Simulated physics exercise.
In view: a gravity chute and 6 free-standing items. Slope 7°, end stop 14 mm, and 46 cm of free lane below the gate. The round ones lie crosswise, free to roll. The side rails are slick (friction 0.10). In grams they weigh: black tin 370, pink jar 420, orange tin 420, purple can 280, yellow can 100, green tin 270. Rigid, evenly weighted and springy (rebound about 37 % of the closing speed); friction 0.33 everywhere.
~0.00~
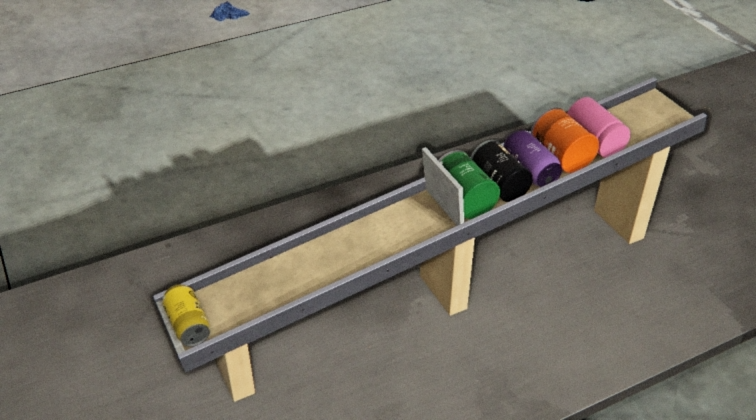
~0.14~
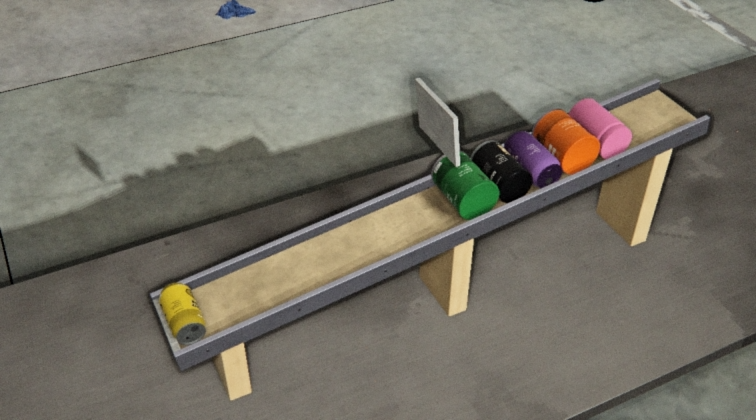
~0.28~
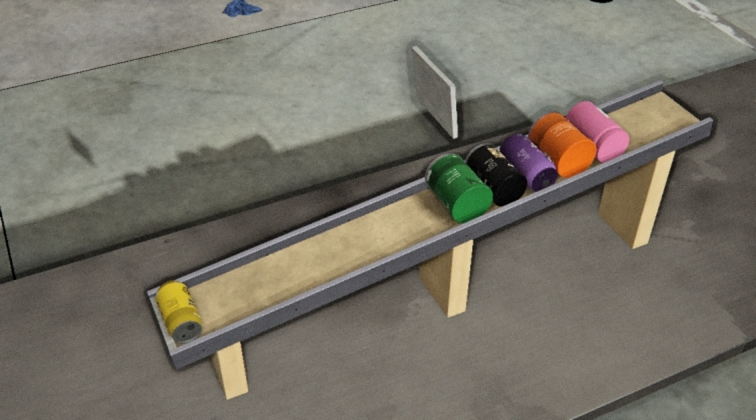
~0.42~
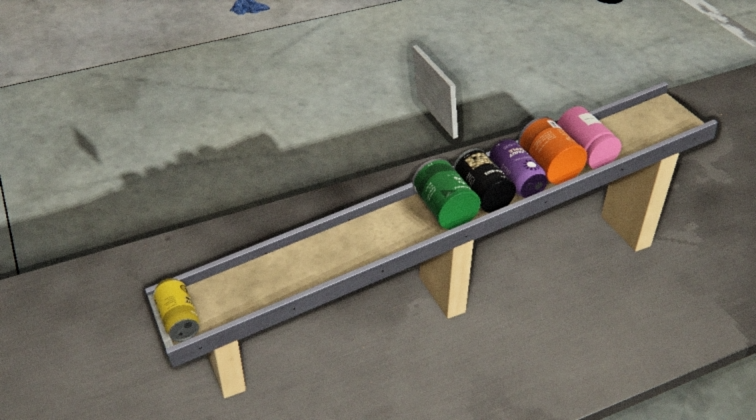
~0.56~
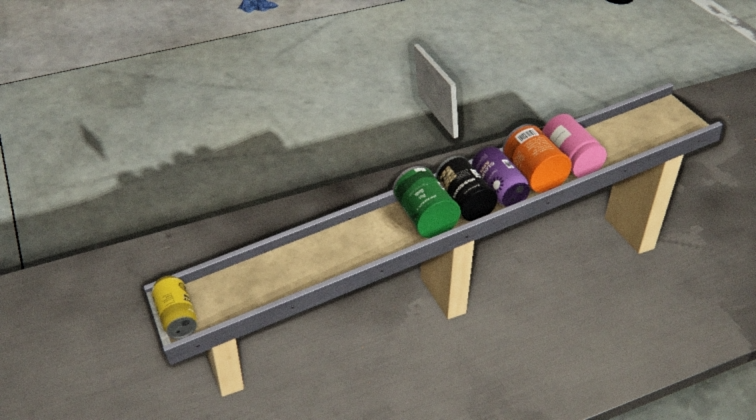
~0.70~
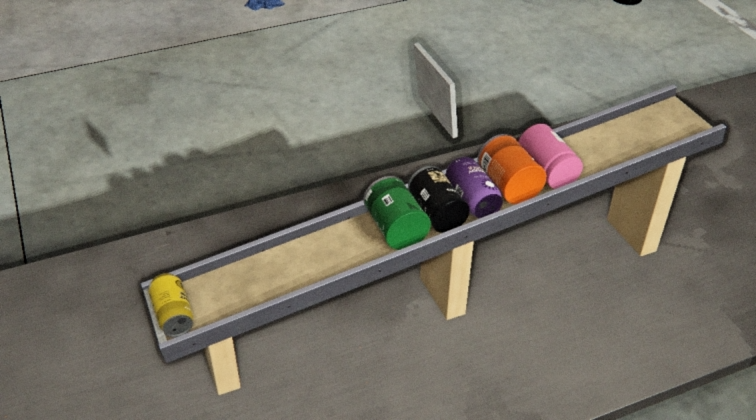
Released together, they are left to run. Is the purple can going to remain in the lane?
The purple can stops in the lane.
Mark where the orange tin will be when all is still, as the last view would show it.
Around (291, 252).
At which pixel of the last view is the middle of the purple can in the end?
Near (251, 272).
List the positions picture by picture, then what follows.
The first frame shows gate shut; purple can (531, 158); black tin (501, 170).
The second frame shows leader 52 cm from the stop; orange tin (565, 141); yellow can (182, 313).
The third frame shows leader 50 cm from the stop; green tin (458, 188); black tin (495, 174).
The fourth frame shows leader 48 cm from the stop; green tin (446, 193); pink jar (588, 138).
The fifth frame shows leader 44 cm from the stop; green tin (426, 202); yellow can (174, 306).
The sixth frame shows leader 38 cm from the stop; purple can (473, 187); black tin (438, 199).
Around 0.90 s, leader 28 cm from the stop; purple can near (422, 207).
Around 1.10 s, leader 15 cm from the stop; purple can near (353, 233).
Around 1.30 s, leader 3 cm from the stop; purple can near (280, 261).
Around 1.50 s, yellow can now over the stop; purple can near (252, 272); black tin not moving.
Finally (2.2 s), over the stop, yellow can; the other 5 in the lane. In the last view, purple can near (251, 272).
